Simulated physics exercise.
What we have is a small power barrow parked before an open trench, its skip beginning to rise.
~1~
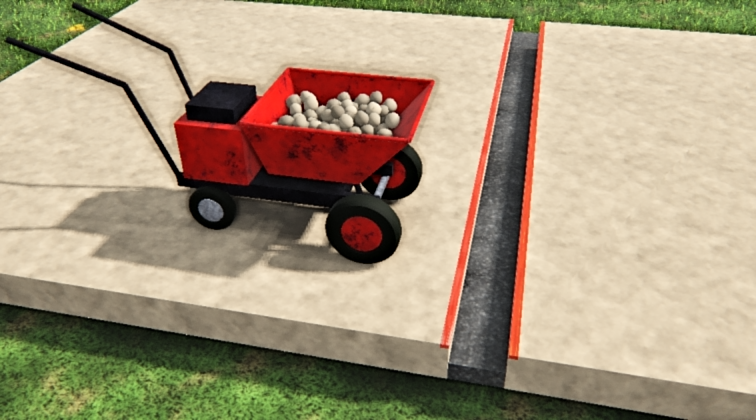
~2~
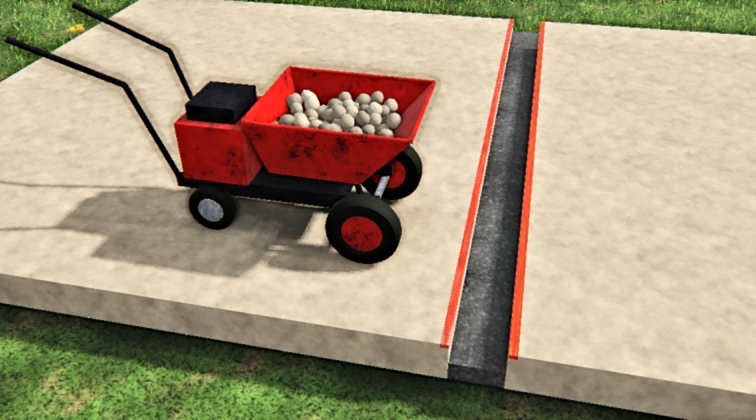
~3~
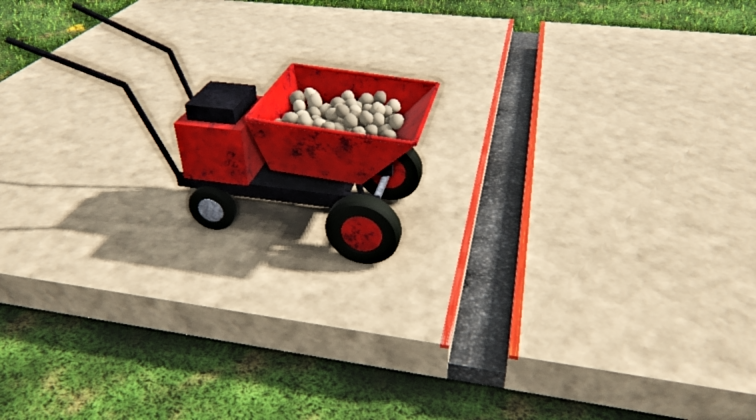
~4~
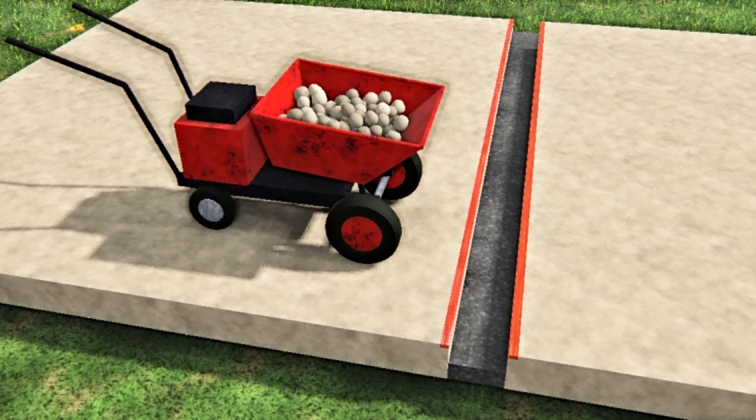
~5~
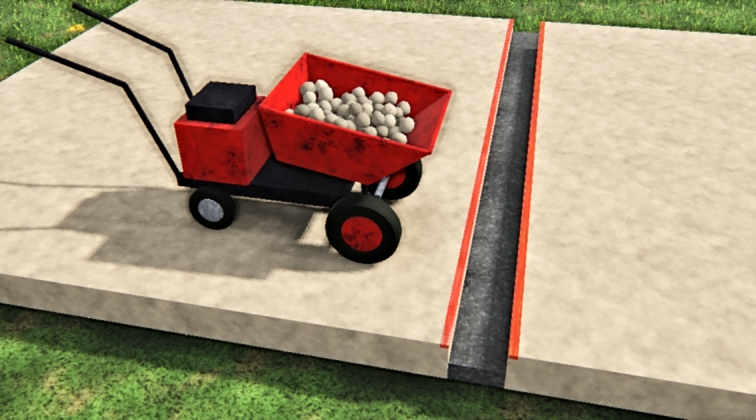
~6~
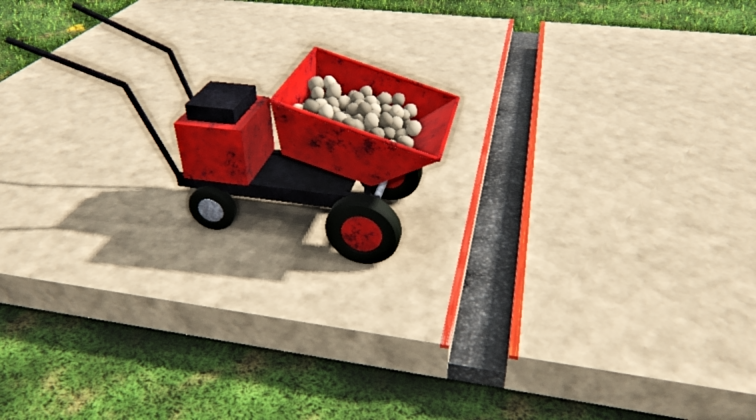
On a pale, mottled slab bordered by grass, seen from above at an angle, a narrow dark trench edged in orange-red crosses the right side. A small red power barrow with black handles, a black box and dark wheels stands left of it, its skip full of pale, rounded pebbles. The skip starts level, then slowly tilts forward to the right, its rear rising while the barrow and camera stay still.
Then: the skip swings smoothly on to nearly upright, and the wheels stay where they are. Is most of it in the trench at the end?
Mostly in.
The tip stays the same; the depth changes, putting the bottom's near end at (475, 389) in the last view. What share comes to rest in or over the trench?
The share would be roughly 80 per cent.
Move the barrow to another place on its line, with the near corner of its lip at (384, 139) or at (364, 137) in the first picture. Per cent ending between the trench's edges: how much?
Roughly 70 percent the first time, roughly 60 percent the second.
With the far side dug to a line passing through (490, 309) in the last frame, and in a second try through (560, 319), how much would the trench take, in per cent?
Roughly 10 per cent, then roughly 100 per cent.
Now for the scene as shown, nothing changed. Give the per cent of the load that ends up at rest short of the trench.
Share: Near 0 %.
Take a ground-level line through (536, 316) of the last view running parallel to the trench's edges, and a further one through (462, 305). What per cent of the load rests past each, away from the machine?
Around 20 per cent for the first, and 90 per cent for the second.
Just after the last frame, skip tipped steeply; every one in the skip.
A moment on, skip tipped steeply; the larger part in the skip; roughly a quarter in or heaped over the trench; just a few beyond it; just a few falling.
Further on, skip tipped right over; about a tenth in the skip; roughly two thirds in or heaped over the trench; roughly a quarter beyond it.
When it is over, skip tipped right over; about a tenth in the skip; roughly two thirds in or heaped over the trench; roughly a quarter beyond it.
